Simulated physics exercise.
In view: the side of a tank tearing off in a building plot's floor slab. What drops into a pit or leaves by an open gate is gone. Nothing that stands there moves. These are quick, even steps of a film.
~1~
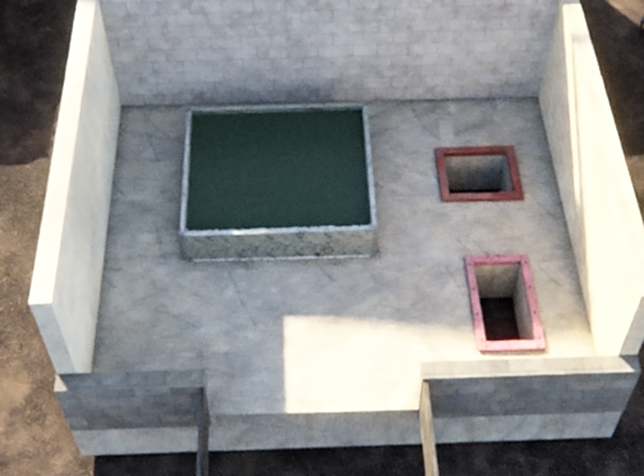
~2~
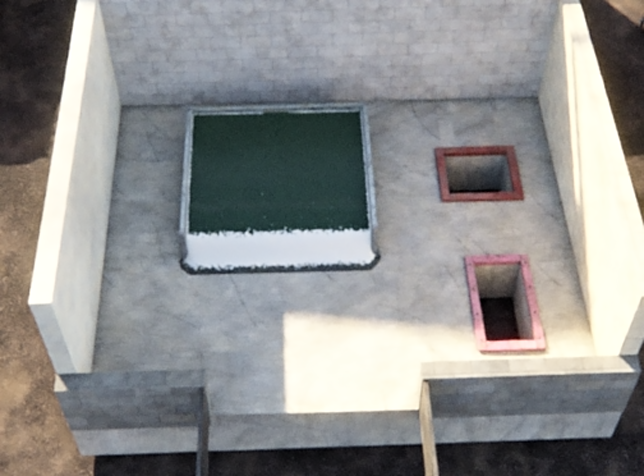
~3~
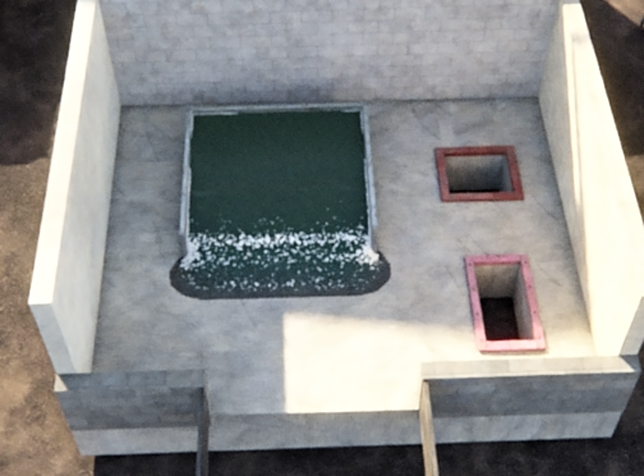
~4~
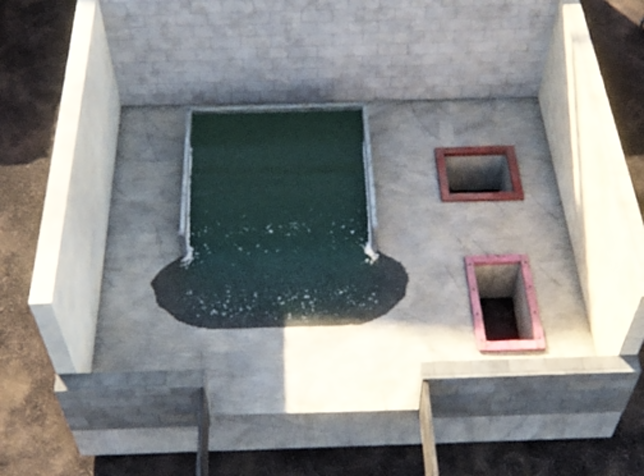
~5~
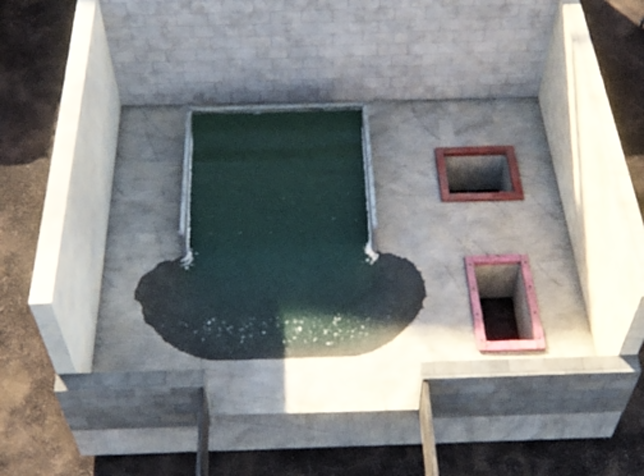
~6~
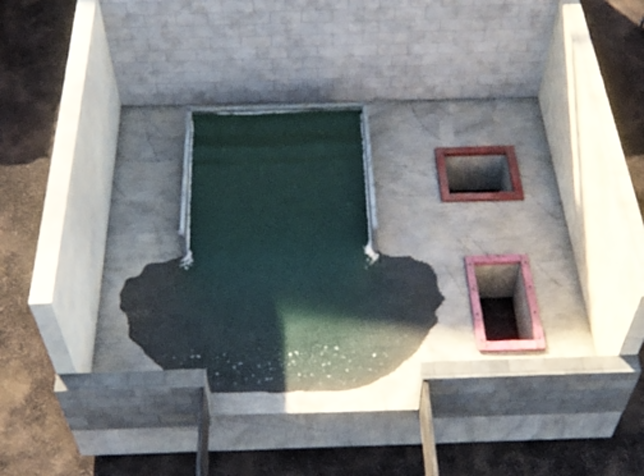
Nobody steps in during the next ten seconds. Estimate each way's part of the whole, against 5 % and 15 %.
The gate takes over 15 %; the pink pit takes under 5 %; the red pit takes under 5 %.
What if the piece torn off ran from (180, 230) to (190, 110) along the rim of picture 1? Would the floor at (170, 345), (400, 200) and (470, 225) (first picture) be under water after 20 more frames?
In turn: Covered, clear, not flooded.
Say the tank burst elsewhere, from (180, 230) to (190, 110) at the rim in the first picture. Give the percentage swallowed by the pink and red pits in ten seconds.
Parts in a hundred: Pink 8, red 2.
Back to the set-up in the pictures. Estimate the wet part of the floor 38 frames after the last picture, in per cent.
Some 70 per cent.
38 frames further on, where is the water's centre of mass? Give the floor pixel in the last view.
I would point to (300, 258).
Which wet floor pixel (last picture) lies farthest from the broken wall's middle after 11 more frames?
Near (586, 387).
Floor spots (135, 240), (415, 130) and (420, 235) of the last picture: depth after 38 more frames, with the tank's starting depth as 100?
Roughly 6, 0 and 2 per cent, in turn.
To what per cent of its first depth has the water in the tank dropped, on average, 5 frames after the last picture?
Near 60 in a hundred.
A moment on, water covers 40 % of the floor; the gate 6 %, the pink pit 0 %, the red pit 0 %.
Next, water covers 40 % of the floor; the gate 18 %, the pink pit 0 %, the red pit 0 %.
Then, water covers 50 % of the floor; the gate 36 %, the pink pit 0 %, the red pit 0 %.
Later, water covers 70 % of the floor; the gate 52 %, the pink pit 1 %, the red pit 0 %.
In the end, water covers 95 % of the floor; the gate 60 %, the pink pit 1 %, the red pit 0 %.
